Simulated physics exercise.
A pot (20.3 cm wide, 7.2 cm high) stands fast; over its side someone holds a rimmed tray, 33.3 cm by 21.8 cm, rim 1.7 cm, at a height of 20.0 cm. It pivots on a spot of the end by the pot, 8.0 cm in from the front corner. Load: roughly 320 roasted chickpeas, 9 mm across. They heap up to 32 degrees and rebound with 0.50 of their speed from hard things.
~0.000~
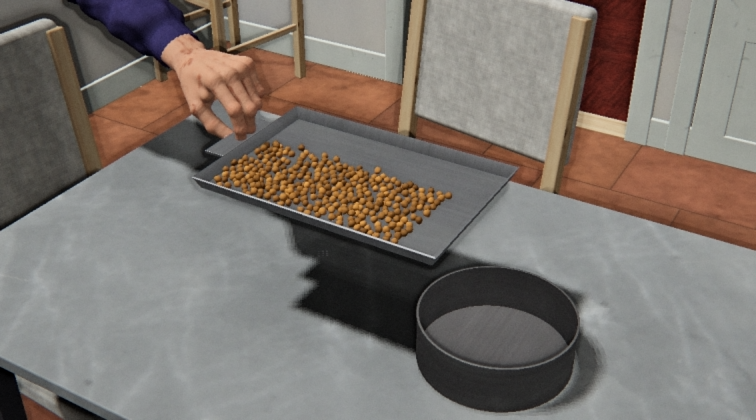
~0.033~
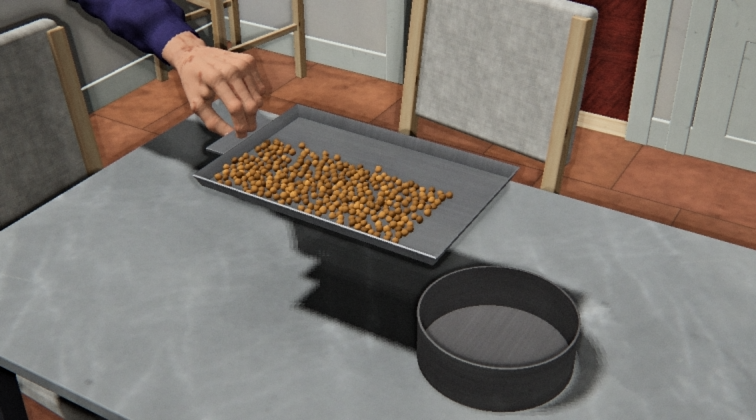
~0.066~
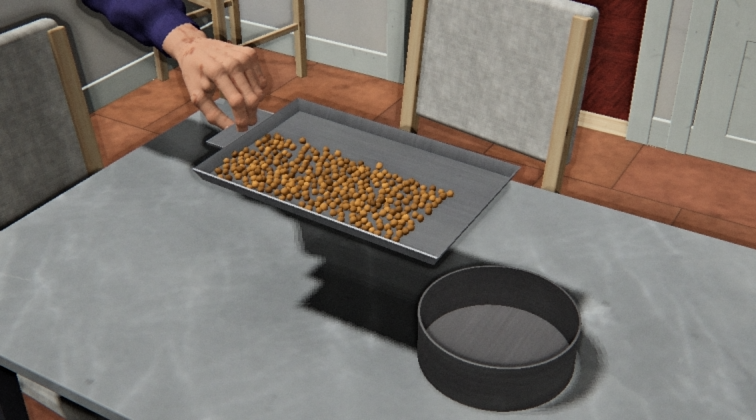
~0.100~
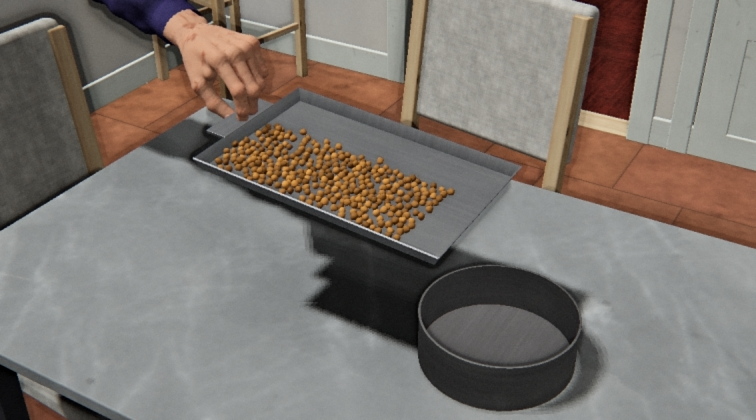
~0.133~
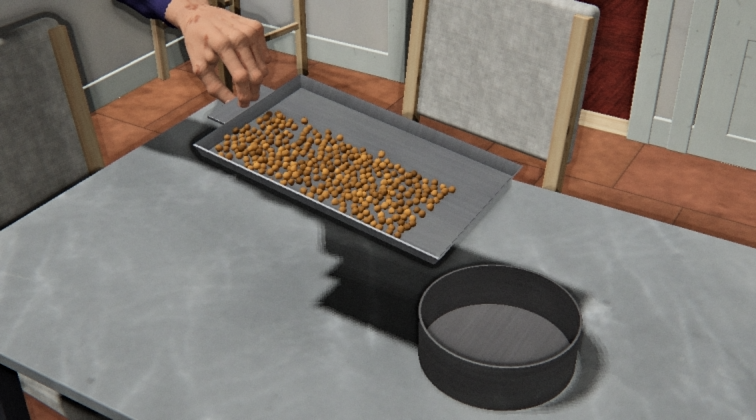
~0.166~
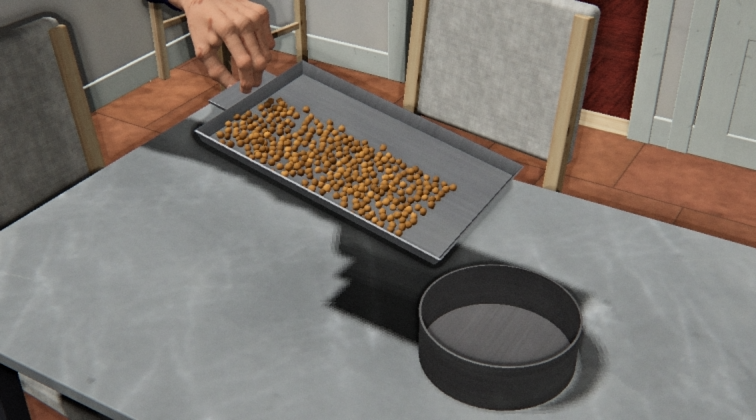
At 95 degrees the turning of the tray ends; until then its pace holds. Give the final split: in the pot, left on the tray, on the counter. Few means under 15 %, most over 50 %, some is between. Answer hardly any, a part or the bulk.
Pot the bulk, tray hardly any, counter a part.
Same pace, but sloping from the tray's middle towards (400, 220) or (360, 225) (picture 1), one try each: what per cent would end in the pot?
About 30 and 15 per cent.
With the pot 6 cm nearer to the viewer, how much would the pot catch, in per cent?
Then about 75 per cent.
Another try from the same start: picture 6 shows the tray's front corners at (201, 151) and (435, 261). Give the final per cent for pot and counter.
Pot 20, counter 80.
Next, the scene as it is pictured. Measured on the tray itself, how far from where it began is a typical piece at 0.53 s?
Roughly 8 cm.
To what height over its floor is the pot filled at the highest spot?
About 2.0 cm.
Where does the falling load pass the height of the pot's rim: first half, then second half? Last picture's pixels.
First near (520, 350), later near (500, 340).
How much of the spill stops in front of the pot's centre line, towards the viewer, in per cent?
Roughly 90 per cent.
Then, at 0.53 s, tilt 53 degrees; the tray holds 100 %, the pot 0 %.
After 0.77 s, tilt 79 degrees; the tray holds 25 %, the pot 10 %.
Then, at 1.12 s, tilt 95 degrees; the tray holds 0 %, the pot 65 %.
In the end, at 1.7 s, pot 65 %, tray 0 %, counter 35 %.
